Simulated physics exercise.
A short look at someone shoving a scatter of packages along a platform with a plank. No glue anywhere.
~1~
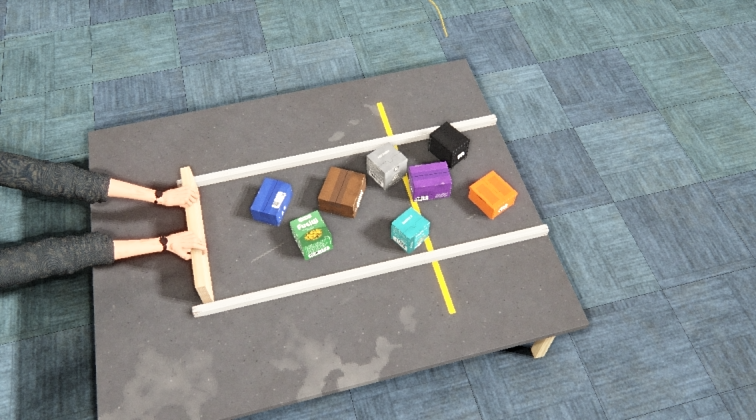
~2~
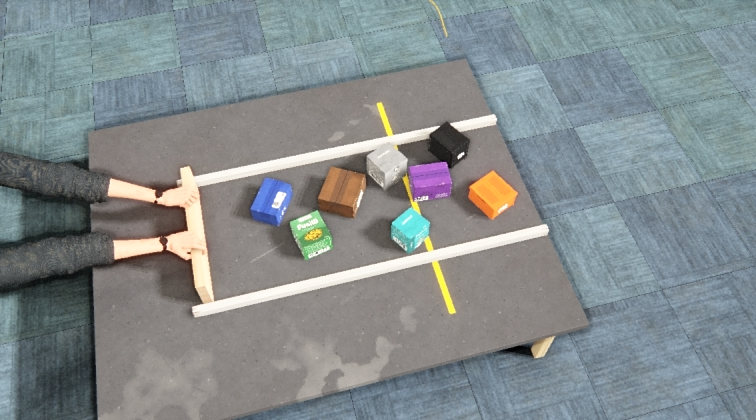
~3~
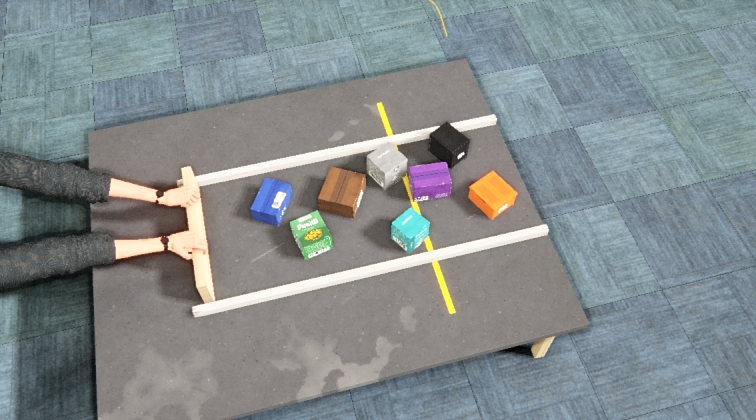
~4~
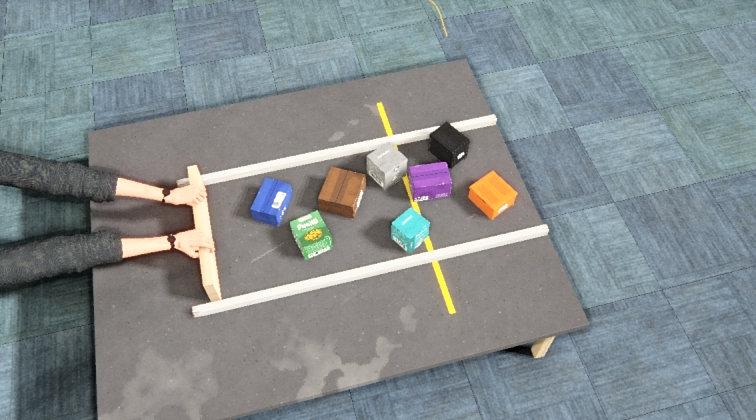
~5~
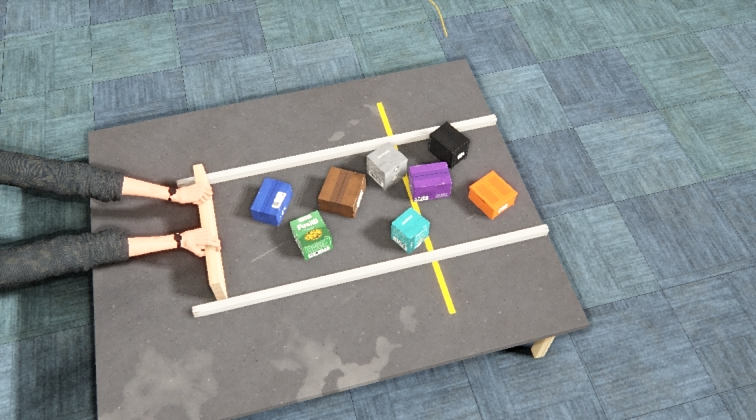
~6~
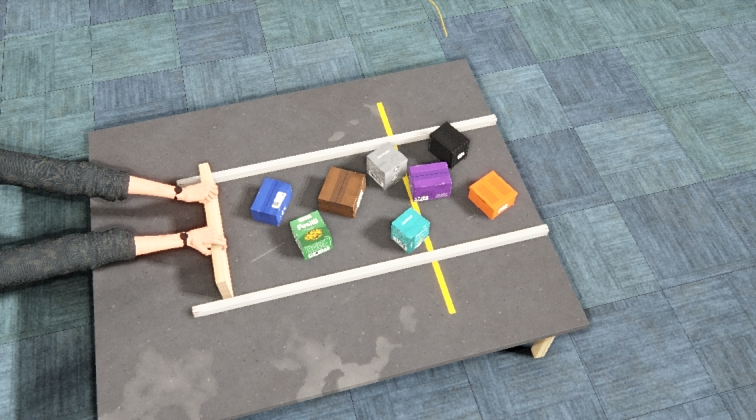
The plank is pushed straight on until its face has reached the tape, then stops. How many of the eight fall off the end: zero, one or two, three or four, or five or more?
Here the number that fall off is zero.
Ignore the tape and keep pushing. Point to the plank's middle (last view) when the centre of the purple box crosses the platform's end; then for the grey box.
About (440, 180), and (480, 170) for the other.
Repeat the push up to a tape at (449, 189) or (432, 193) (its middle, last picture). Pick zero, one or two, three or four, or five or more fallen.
For each place: Just one or two; not one.
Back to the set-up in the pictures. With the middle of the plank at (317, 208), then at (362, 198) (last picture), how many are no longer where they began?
4 and 7.
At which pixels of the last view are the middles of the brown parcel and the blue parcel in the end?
Near (451, 170) and (417, 167).
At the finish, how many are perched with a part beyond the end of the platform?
It comes to 0.
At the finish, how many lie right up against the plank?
2 of them.
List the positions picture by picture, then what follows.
The first frame shows orange tote (492, 195); black tote (448, 146); purple box (430, 182); plank (197, 234); tape (412, 197).
The second frame shows black tote (448, 146); blue parcel (272, 202).
The third frame shows purple box (430, 182); green box (312, 235).
The fourth frame shows orange tote (492, 196); plank (204, 232).
The fifth frame shows black tote (448, 146); grey box (387, 166).
The sixth frame shows orange tote (492, 196); black tote (448, 146); purple box (430, 182); plank (216, 230); tape (412, 197).
Soon after, none off yet; orange tote at rest near (492, 196); black tote at rest near (448, 146); purple box at rest near (430, 182).
At rest, the number that fall off is zero.
